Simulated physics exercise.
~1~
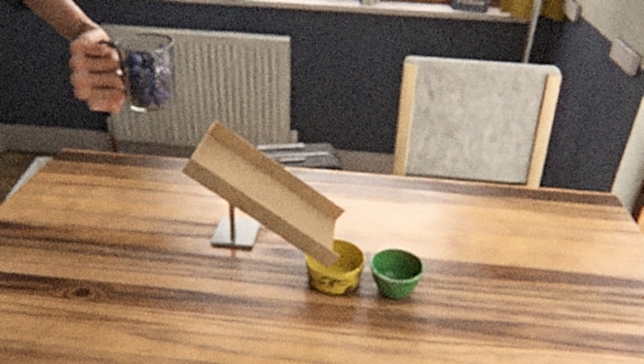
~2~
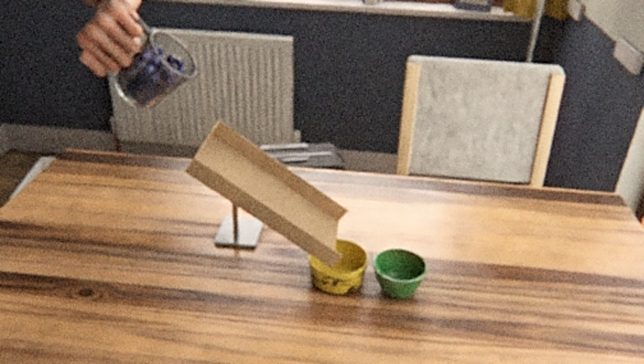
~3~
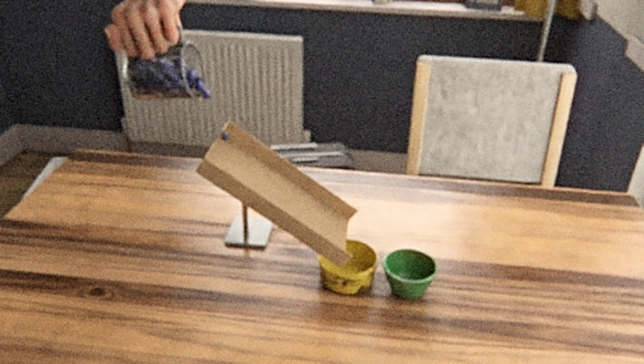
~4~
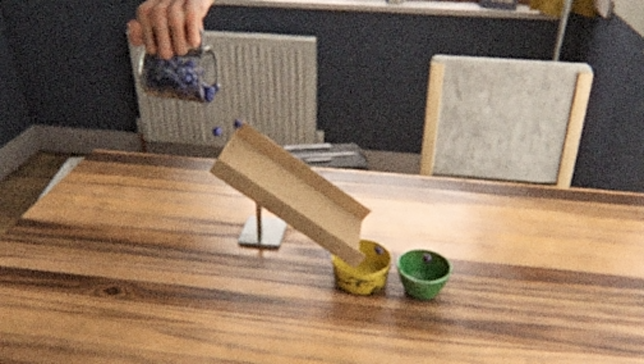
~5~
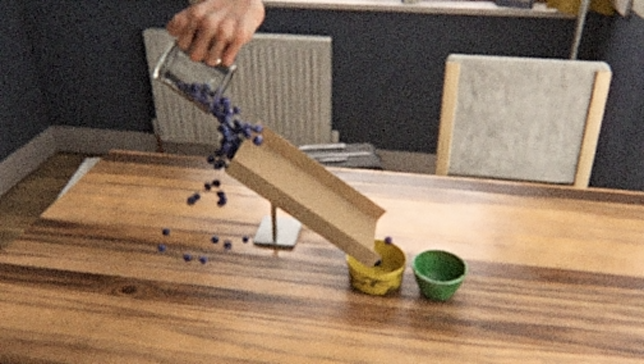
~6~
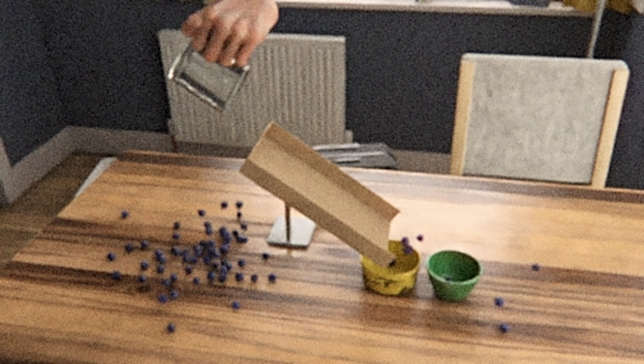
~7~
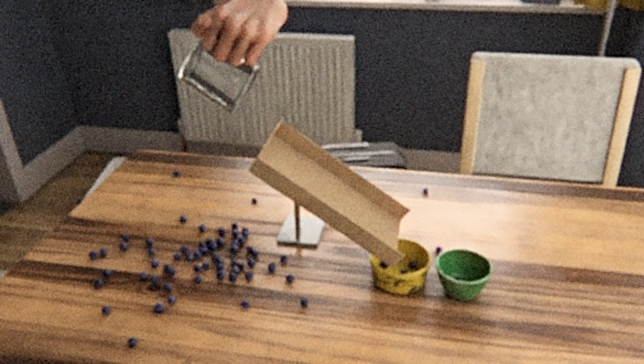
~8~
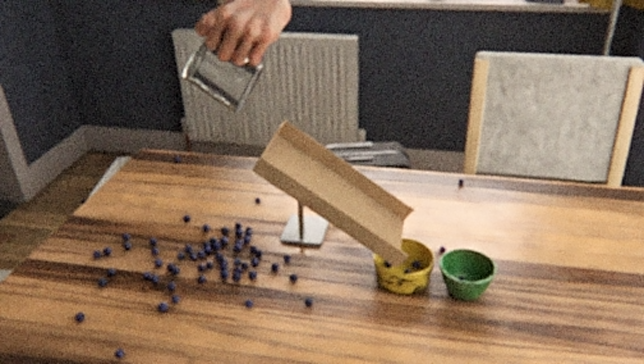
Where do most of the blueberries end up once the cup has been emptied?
Most of them end up outside the containers, largely scattered over the table to the left. Only a small share lands in the yellow dish, and the green bowl gets none.
